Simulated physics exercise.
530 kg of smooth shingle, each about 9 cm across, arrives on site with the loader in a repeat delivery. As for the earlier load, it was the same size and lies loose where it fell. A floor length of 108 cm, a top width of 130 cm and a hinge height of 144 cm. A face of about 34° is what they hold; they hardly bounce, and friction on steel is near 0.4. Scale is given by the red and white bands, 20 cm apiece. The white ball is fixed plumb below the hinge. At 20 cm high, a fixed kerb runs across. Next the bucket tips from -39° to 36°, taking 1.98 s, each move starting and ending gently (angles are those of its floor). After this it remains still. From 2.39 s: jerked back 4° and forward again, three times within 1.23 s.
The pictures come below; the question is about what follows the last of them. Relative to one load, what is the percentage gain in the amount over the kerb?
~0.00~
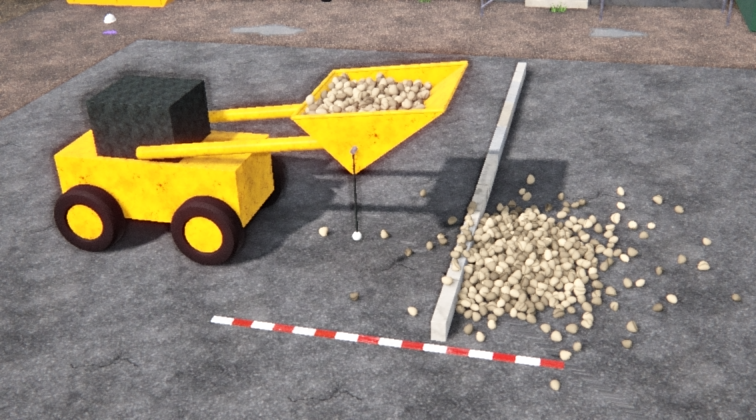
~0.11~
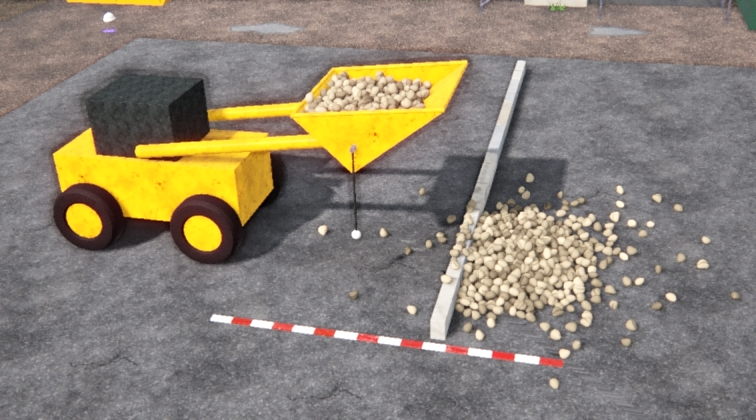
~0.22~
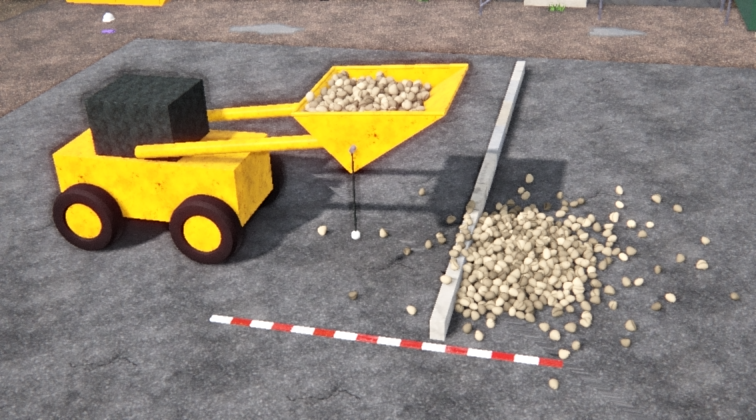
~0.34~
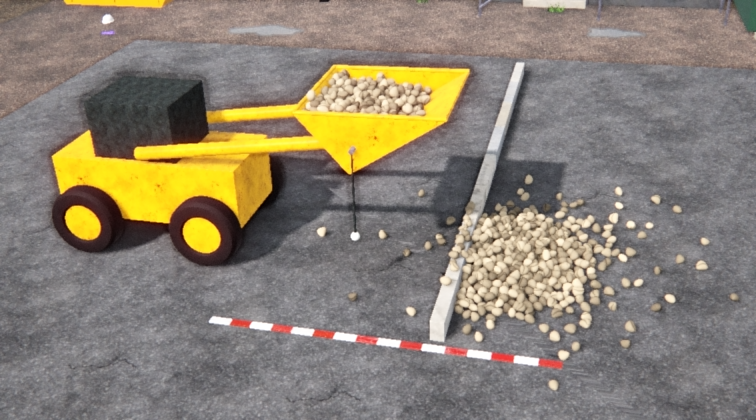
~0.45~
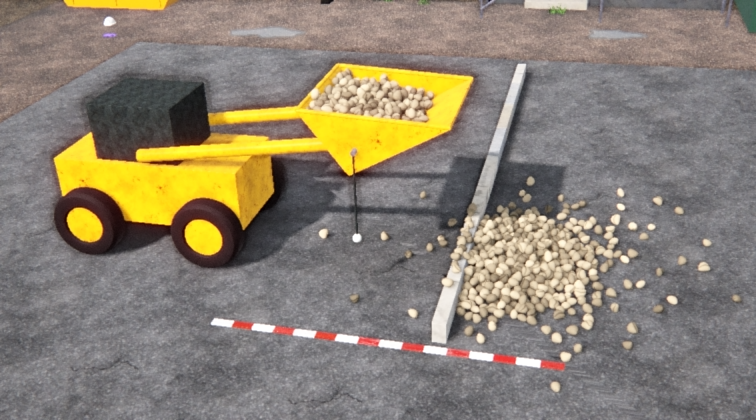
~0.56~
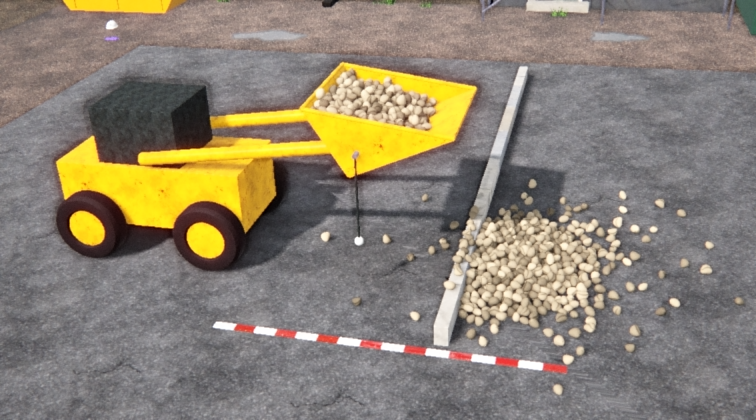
A gain of about 82 per cent.
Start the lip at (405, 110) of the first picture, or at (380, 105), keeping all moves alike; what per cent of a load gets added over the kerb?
I'd say close to 25 per cent for one and close to 5 per cent for the other, in that order.
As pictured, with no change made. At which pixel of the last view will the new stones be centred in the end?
The middle ends up near (500, 249).
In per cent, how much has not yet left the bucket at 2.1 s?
Roughly 30 per cent is still inside.
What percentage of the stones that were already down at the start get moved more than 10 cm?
Close to 25 in a hundred of them.
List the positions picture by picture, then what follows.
The first picture shows lip at (444, 110), floor tilted -39°, highest stones at (381, 86). The earlier load is highest near (472, 242), 25 cm above ground level, 5 % on this side of the kerb, 95 % over the kerb.
In the second picture, the bucket is at -38°, its lip at (443, 110); the top of the load is at (381, 85); the stones move at 0.0 m/s on average.
The third picture shows lip at (445, 114), floor tilted -36°, highest stones at (353, 85); the stones move at 0.1 m/s on average.
In the fourth picture, the bucket is at -33°, its lip at (446, 120); the top of the load is at (348, 84); the stones move at 0.1 m/s on average.
In the fifth picture, the bucket is at -29°, its lip at (450, 128); the top of the load is at (347, 82); the stones move at 0.2 m/s on average.
In the sixth picture, the bucket is at -24°, its lip at (454, 139); the top of the load is at (350, 80); the stones move at 0.2 m/s on average.
After 1.5 s the floor is at 24°; in per cent of one load, 99 in the bucket, 5 on this side of the kerb, 95 over the kerb; the foremost stones are at (708, 257).
After 2.1 s the floor is at 36°; in per cent of one load, 31 in the bucket, 36 on this side of the kerb, 133 over the kerb; the foremost stones are at (708, 257).
After 4.1 s the floor is at 36°; in per cent of one load, 0 in the bucket, 22 on this side of the kerb, 177 over the kerb; the foremost stones are at (708, 257).
After 6.9 s the floor is at 36°; in per cent of one load, 0 in the bucket, 22 on this side of the kerb, 177 over the kerb; the foremost stones are at (708, 257). Net gain over the kerb, 82.
